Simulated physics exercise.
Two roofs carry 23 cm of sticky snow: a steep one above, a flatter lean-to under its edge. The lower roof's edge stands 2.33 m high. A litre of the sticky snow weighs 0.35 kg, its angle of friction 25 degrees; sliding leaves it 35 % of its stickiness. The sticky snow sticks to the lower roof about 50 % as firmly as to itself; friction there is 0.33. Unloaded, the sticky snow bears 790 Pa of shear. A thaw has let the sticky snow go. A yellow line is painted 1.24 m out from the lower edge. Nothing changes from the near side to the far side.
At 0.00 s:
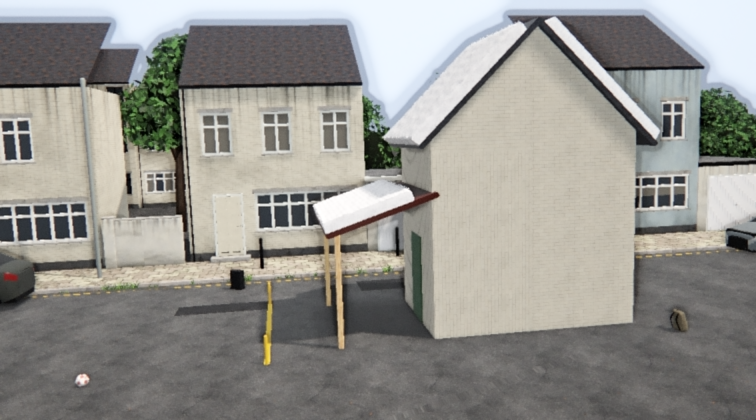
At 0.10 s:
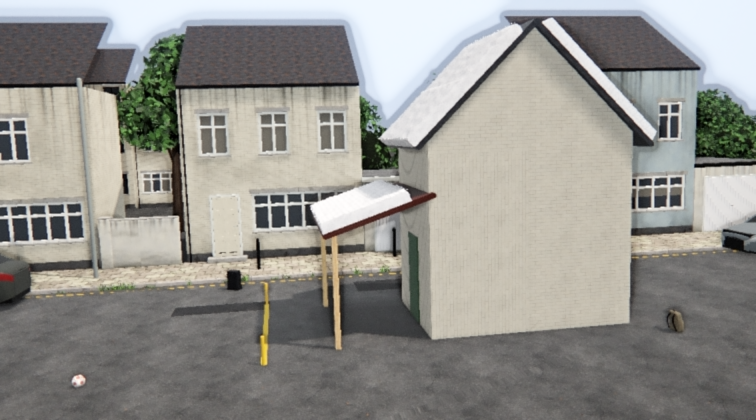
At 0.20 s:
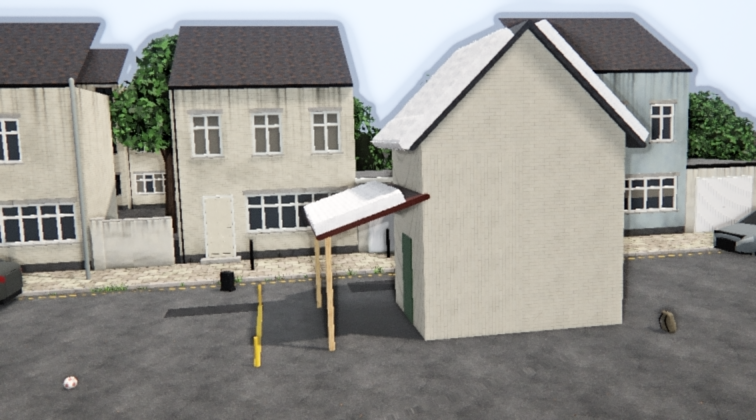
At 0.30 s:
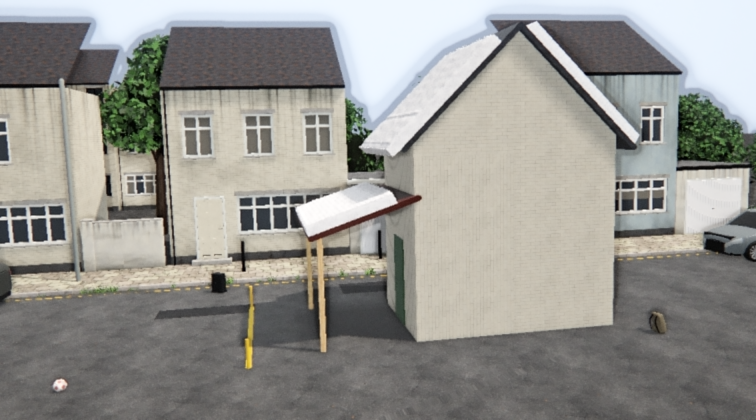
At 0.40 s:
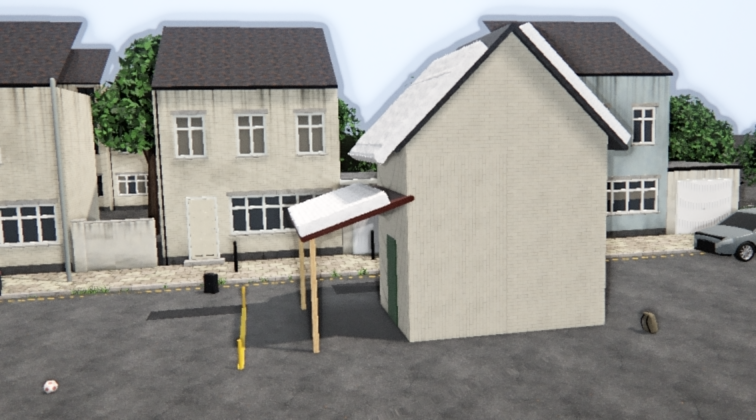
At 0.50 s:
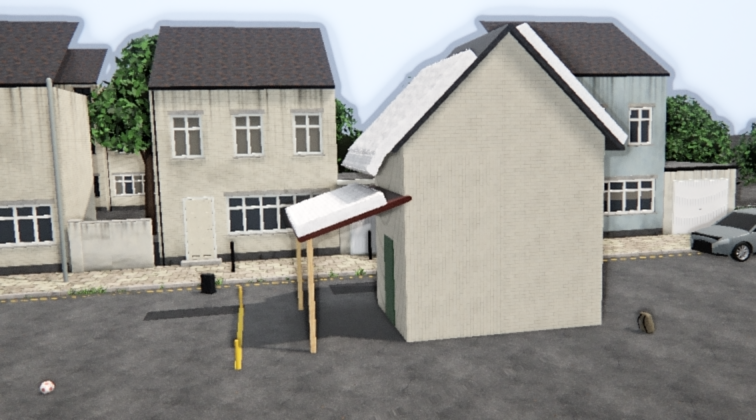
A thick slab of white snow slid slowly down the left side of the steep roof, poking out past its edge above the snowy lean-to, while the view drifted gently to the right.
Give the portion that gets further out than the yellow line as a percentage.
Expect roughly 54 %.
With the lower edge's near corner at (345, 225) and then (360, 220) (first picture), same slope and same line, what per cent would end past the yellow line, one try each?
In turn about 50 %, 50 %.
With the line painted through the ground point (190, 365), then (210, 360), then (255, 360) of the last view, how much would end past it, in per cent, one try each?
In that order: 25 %, 40 %, 65 %.
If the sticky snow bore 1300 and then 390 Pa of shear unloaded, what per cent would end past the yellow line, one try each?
In that order: 30 %, 65 %.
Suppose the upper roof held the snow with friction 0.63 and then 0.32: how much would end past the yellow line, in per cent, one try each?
In turn about 20 %, 45 %.
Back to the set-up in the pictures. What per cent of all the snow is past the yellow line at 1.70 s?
Near 12 %.
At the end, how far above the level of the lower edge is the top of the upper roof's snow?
Some 0.8 m.
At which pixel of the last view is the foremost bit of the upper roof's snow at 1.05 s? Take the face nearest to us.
Around (307, 218).
After 1.05 s, none is below the lower edge and 0 % is past the line.
After 1.70 s, 35 % is below the lower edge and 12 % is past the line.
After 2.35 s, 74 % is below the lower edge and 52 % is past the line.
After 3.00 s, 76 % is below the lower edge and 54 % is past the line.
After 4.20 s, 83 % is below the lower edge and 54 % is past the line.
